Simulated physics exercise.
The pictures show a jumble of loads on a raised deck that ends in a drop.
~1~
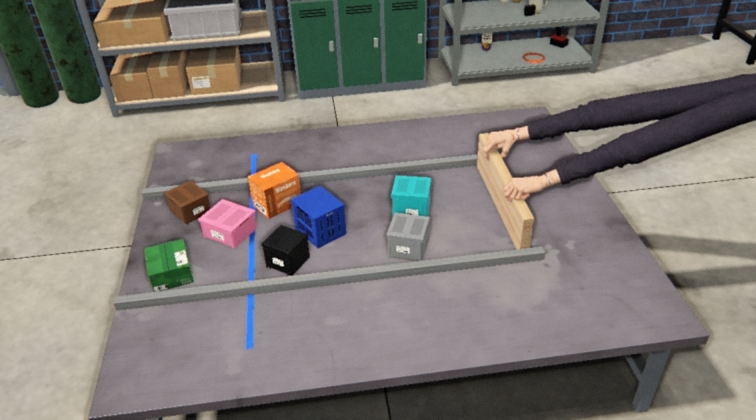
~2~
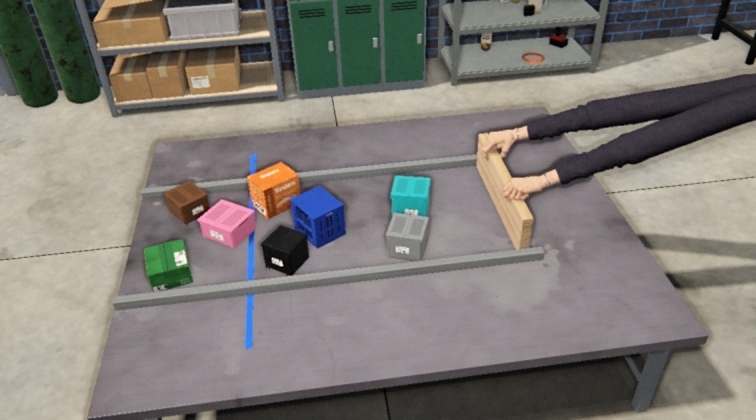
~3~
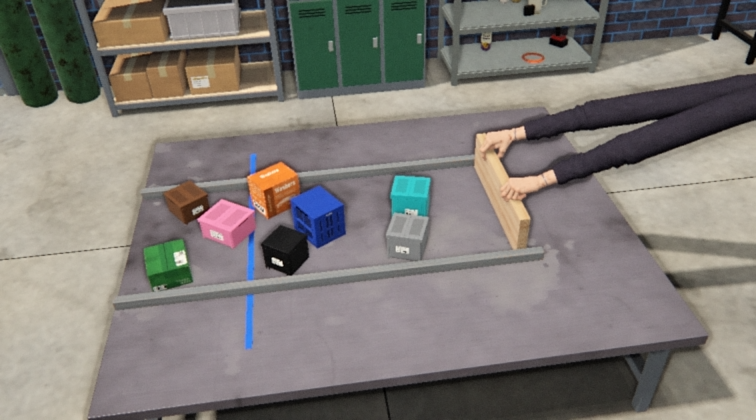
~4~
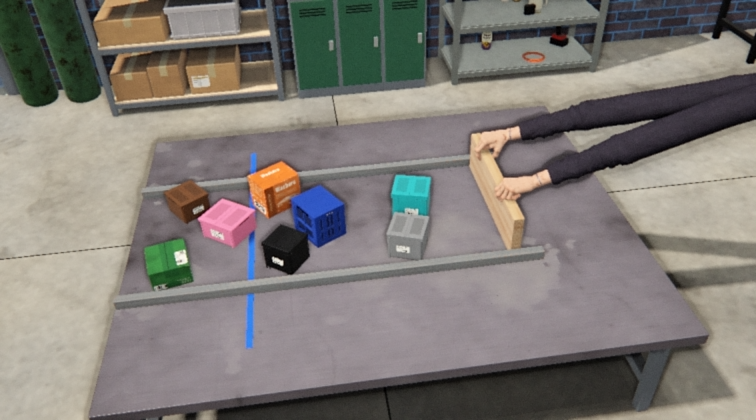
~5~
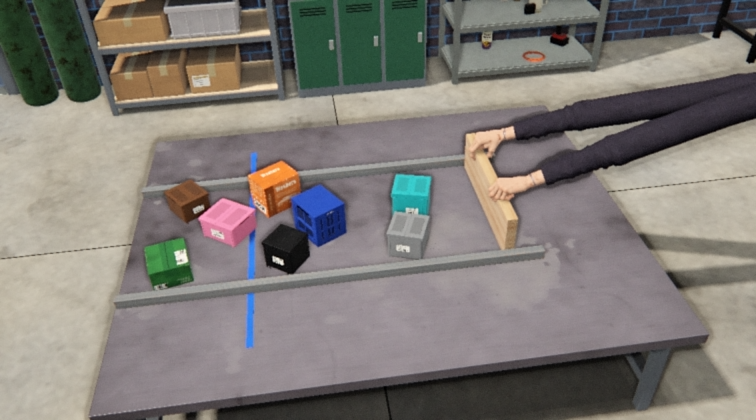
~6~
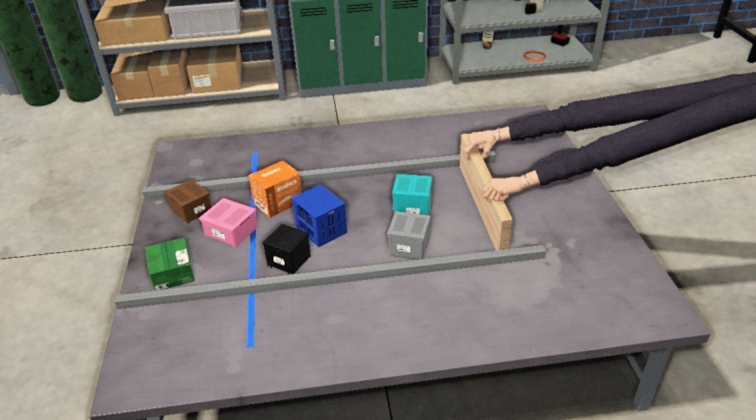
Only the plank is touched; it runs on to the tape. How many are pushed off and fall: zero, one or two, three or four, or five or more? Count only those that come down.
Here the number that fall off is zero.
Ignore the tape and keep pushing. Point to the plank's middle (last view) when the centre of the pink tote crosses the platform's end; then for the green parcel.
At (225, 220) for the pink tote; at (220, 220) for the green parcel.
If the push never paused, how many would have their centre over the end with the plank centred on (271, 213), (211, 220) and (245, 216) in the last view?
The counts: 0, 2 and 0.
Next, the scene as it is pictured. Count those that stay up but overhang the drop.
The number is 0.
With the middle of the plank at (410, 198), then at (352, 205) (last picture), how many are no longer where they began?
2 and 3.
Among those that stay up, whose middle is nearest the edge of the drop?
That is the pink tote.
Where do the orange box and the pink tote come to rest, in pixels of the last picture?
About (228, 191), and the other about (158, 235).
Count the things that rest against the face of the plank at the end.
In contact: 3.
Soon after, none off yet; green parcel at rest near (170, 264); brown tote at rest near (189, 201); pink tote at rest near (230, 223).
In the end, the number that fall off is zero.
